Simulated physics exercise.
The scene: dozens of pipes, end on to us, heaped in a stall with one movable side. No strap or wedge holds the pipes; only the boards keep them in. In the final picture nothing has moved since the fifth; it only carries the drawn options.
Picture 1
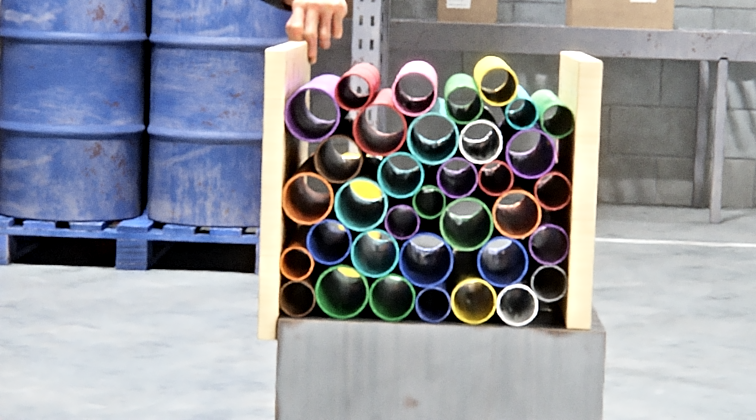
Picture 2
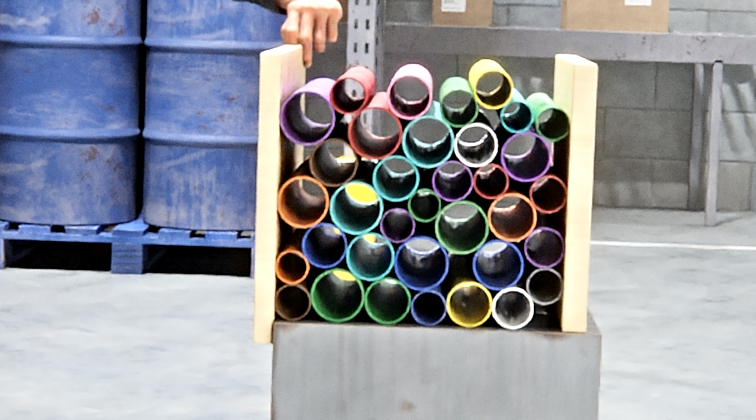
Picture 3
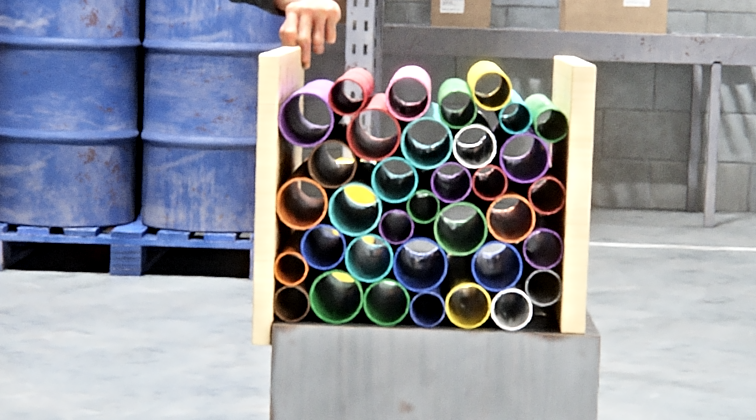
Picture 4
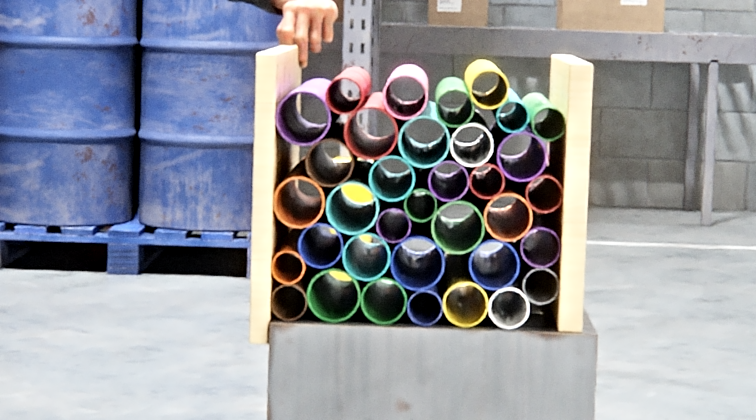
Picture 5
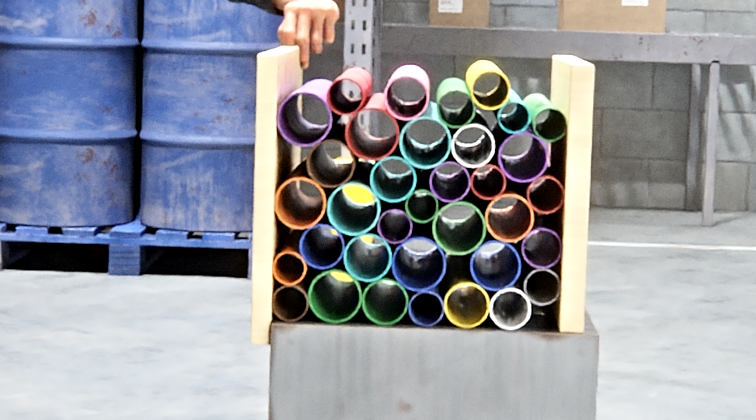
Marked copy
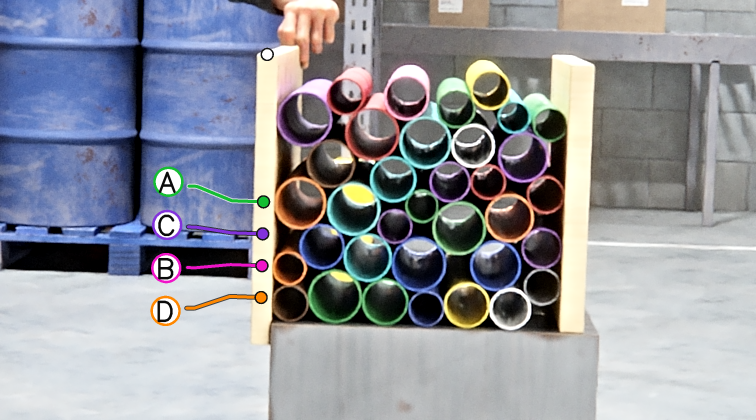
A hand resting at the top of the left board, barely moving, beside colourful pipes stacked between two upright wooden boards.
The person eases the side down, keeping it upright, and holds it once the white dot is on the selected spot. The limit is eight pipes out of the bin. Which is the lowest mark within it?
Lower it to B and no more.
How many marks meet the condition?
Three of the four.
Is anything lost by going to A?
At A: Yes.
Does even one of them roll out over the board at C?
At C: Yes.
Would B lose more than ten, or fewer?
At B, fewer than ten.
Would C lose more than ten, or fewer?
Fewer than ten.
On the copy, A at (264, 202); B at (262, 266); C at (263, 234); D at (261, 297); the white dot at (268, 54).
On B. First, top of the board (275, 144).
Then, top of the board (273, 244).
Finally, top of the board (272, 265), six out over the board.
By contrast, A two out over the board; C two out over the board; D more than eight out over the board.
